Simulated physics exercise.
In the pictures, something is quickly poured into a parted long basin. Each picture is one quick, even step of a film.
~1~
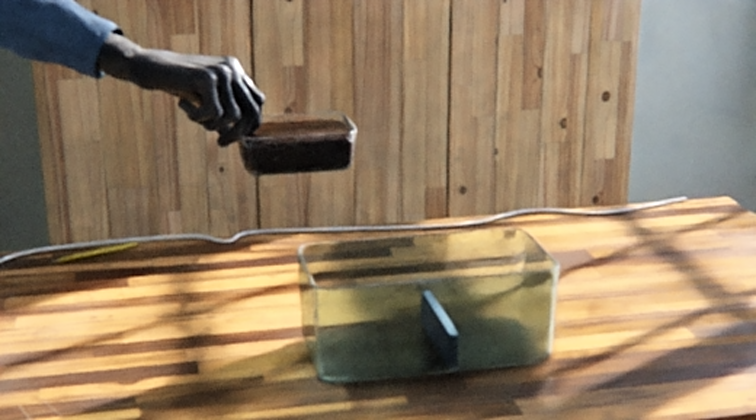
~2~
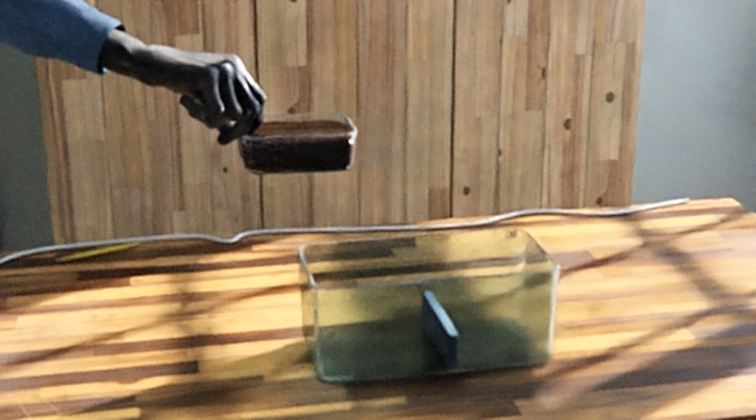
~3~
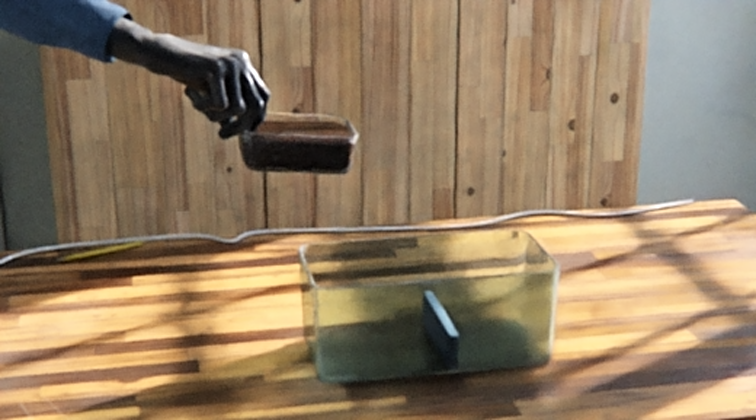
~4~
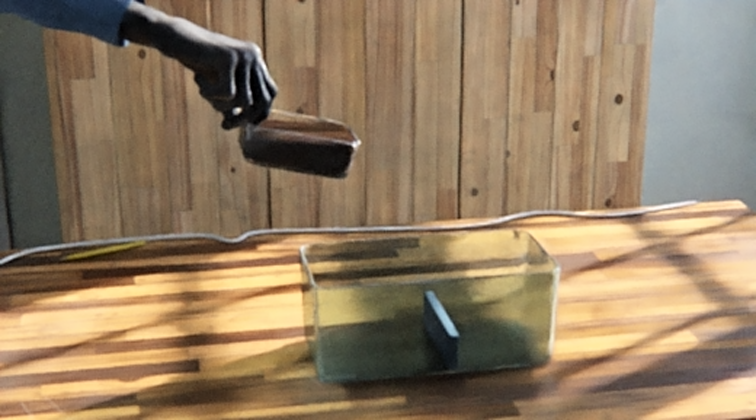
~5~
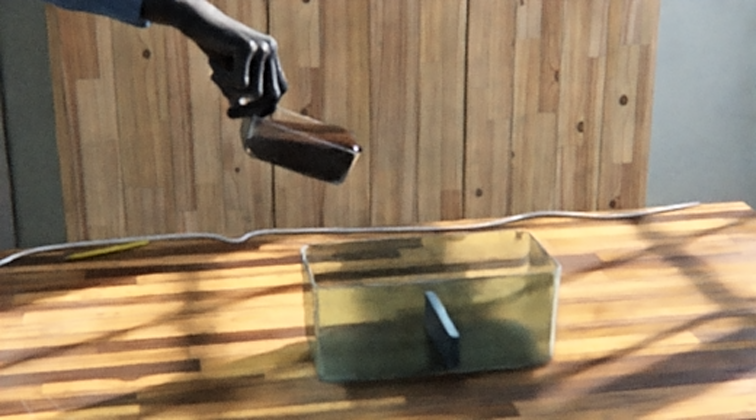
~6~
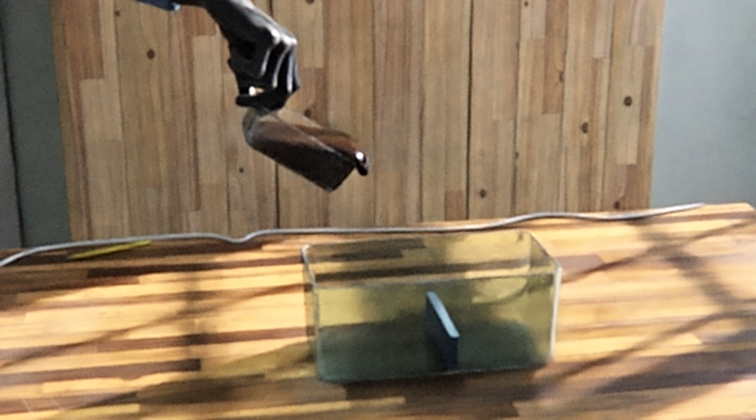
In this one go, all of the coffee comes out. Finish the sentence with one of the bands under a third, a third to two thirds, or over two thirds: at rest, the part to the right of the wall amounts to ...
At rest, the part to the right of the wall amounts to under a third.
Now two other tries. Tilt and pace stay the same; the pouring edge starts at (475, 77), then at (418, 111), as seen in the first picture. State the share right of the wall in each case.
Near 75 in a hundred first, near 80 in a hundred second.
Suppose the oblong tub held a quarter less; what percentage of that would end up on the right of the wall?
Roughly 5 percent.
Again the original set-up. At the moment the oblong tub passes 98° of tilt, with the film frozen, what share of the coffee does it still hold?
5 per cent, roughly.
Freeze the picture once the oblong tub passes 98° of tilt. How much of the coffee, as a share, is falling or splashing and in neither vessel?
30 %.
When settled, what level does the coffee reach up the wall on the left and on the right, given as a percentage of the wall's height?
Once it settles, the left reaches around 40 and the right around 0.
A moment on, the oblong tub is tipped on its side and 4 per cent is still to pour, 66 is left of the wall and 0 right of it.
Next, the oblong tub is tipped right over and 0 per cent is still to pour, 94 is left of the wall and 2 right of it.
Then the oblong tub is tipped right over and 0 per cent is still to pour, 95 is left of the wall and 3 right of it.
Later the oblong tub is tipped right over and 0 per cent is still to pour, 95 is left of the wall and 3 right of it.
In the end 95 per cent lies left of the wall, 3 right of it and 2 outside.
